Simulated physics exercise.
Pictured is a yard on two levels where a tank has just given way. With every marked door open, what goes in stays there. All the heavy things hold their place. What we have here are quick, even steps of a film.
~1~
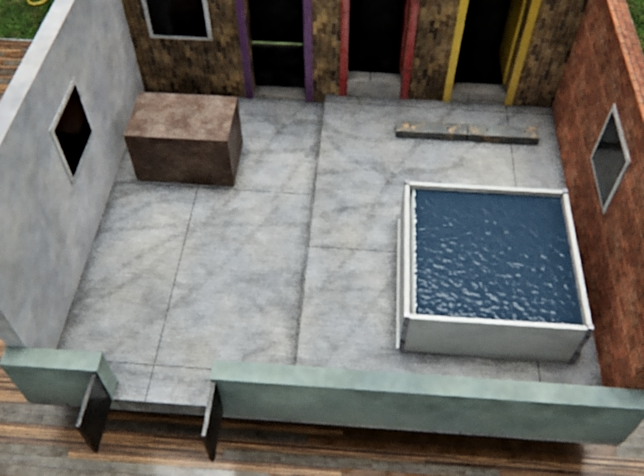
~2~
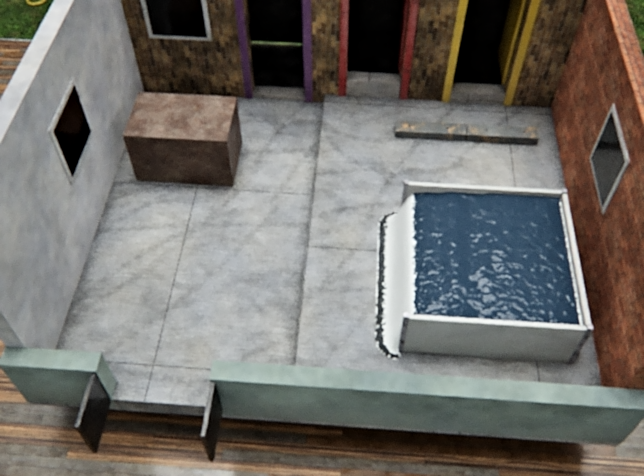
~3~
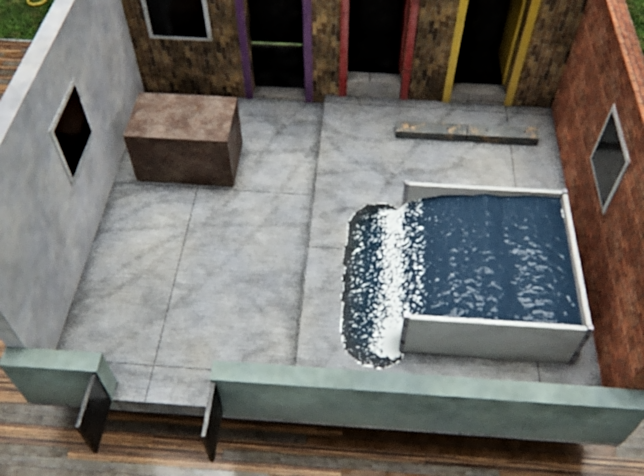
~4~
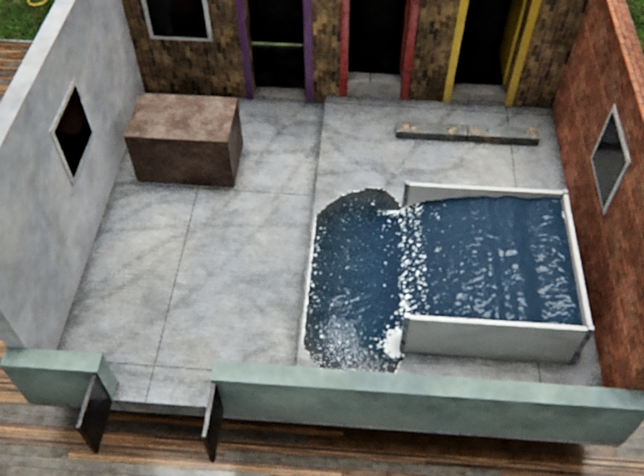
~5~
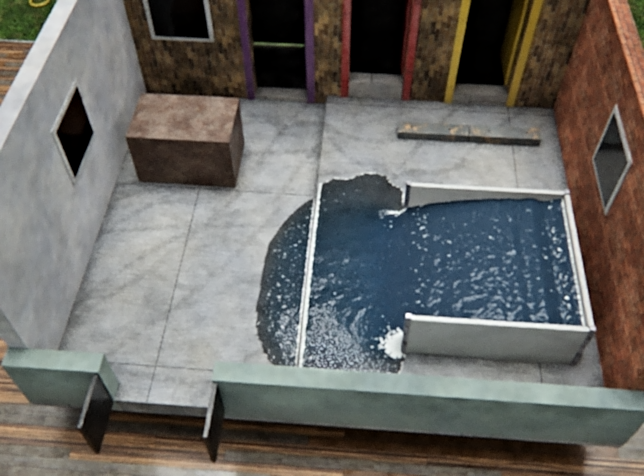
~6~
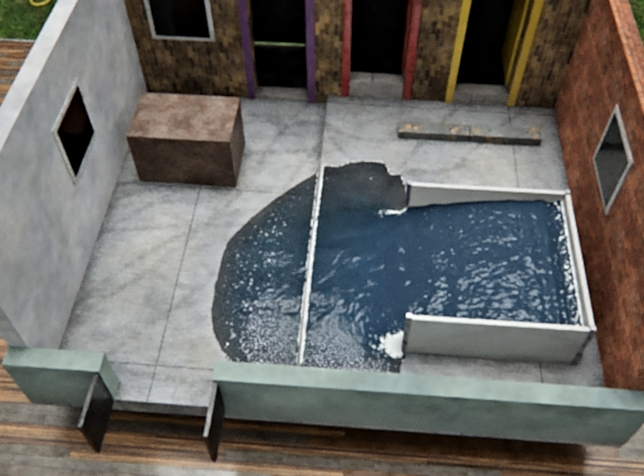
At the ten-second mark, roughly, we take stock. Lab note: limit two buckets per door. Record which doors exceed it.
In order: The yellow door never exceeds two buckets; the purple door exceeds two buckets; the red door never exceeds two buckets.
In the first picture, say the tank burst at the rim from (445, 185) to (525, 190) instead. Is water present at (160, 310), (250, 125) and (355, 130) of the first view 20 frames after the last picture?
First unwetted, second soaked, third soaked.
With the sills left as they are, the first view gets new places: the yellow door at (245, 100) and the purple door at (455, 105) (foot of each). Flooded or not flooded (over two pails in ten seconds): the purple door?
Note: Purple lets in too little.
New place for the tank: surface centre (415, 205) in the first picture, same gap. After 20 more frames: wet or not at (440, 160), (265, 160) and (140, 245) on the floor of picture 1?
The three spots read left dry, swamped, swamped.
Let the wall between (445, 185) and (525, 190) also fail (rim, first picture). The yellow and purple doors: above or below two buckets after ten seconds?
I'd say the yellow one ends up above, and the purple one ends up above.
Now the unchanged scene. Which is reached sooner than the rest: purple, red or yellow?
That's the one in purple.
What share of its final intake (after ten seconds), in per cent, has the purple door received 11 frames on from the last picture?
That comes out to 0 per cent by my count.
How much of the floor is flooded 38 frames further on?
I'd guess some 70 per cent.
A moment on, water covers 55 % of the floor; the yellow door not reached, the purple door not reached, the red door not reached.
Next, water covers 60 % of the floor; the yellow door not reached, the purple door not reached, the red door not reached.
Then, water covers 65 % of the floor; the yellow door not reached, the purple door under two buckets in, the red door wet at the sill, nothing in.
Later, water covers 70 % of the floor; the yellow door not reached, the purple door over two buckets in, the red door wet at the sill, nothing in.
In the end, water covers 70 % of the floor; the yellow door wet at the sill, nothing in, the purple door far over two buckets in, the red door wet at the sill, nothing in.
